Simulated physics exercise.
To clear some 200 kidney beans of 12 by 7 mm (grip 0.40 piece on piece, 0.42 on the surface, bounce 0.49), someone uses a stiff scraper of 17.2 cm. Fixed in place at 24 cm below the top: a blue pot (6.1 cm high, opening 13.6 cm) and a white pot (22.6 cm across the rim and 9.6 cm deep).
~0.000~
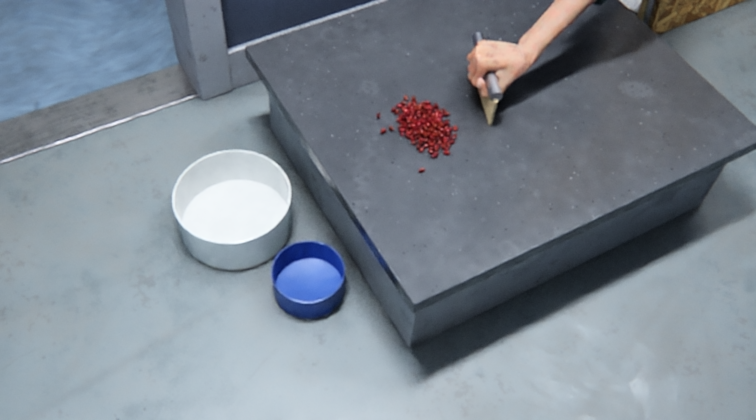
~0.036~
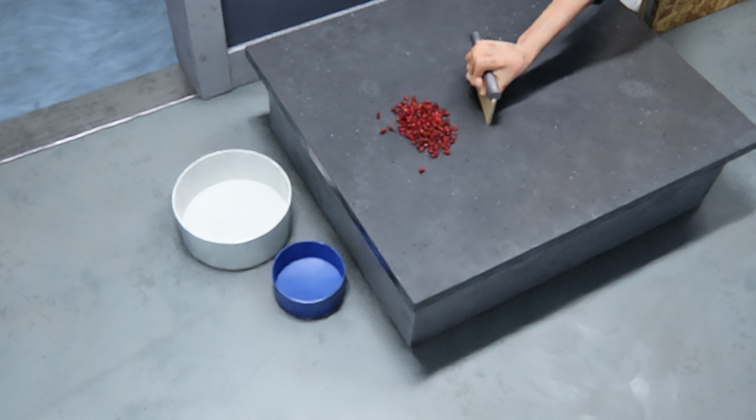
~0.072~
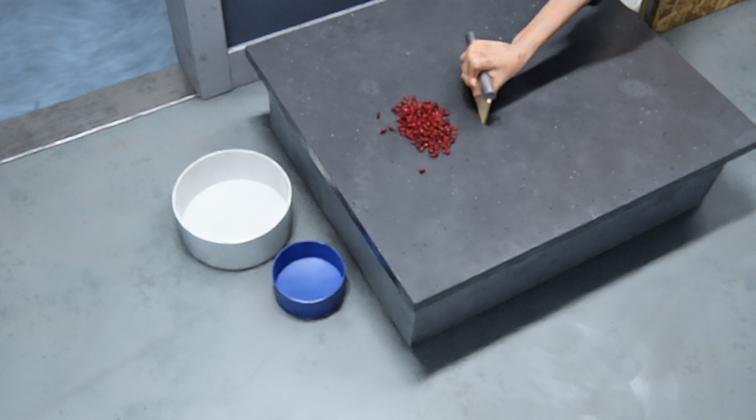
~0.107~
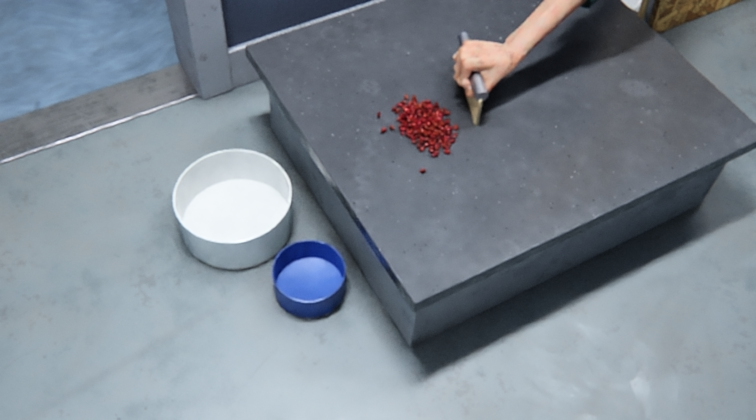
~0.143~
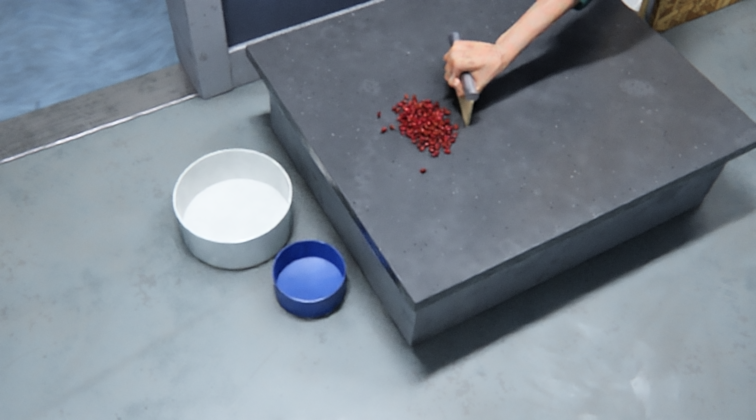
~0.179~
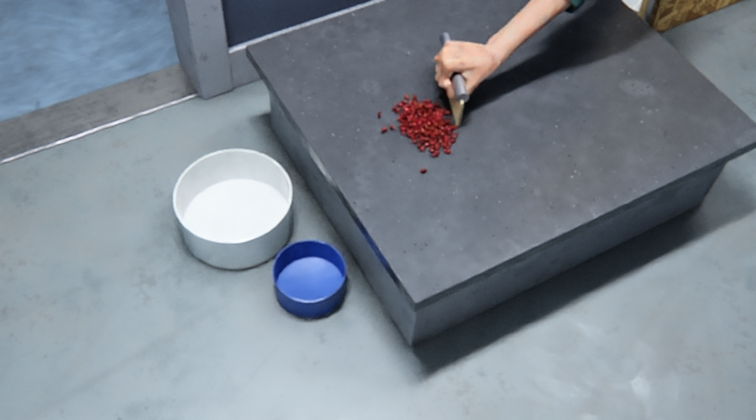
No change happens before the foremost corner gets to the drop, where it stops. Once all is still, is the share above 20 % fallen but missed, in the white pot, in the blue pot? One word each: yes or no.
Fallen but missed: No, white pot: Yes, blue pot: No.
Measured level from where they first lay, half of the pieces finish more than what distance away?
Around 14 cm, measured level.
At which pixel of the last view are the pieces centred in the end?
(356, 144).
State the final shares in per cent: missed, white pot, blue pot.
Result: Missed = 10; white pot = 30; blue pot = 0.
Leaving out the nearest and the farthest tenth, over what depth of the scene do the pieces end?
Estimated width: Near 24 cm.
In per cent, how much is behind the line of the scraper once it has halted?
I'd put it at some 55 in a hundred.
Then, at 0.46 s, scraper 21 cm from its start, spill 17 cm wide; still on top 100 %.
After 0.75 s, scraper 34 cm from its start, spill 23 cm wide; off the edge, not caught 5 %, still on top 95 %.
After 0.99 s, scraper 35 cm from its start, spill 25 cm wide; white pot 30 %, off the edge, not caught 10 %, still on top 60 %.
At rest (2.0 s), blue pot 0 %, white pot 30 %, fallen but missed 10 %, still on top 60 %.
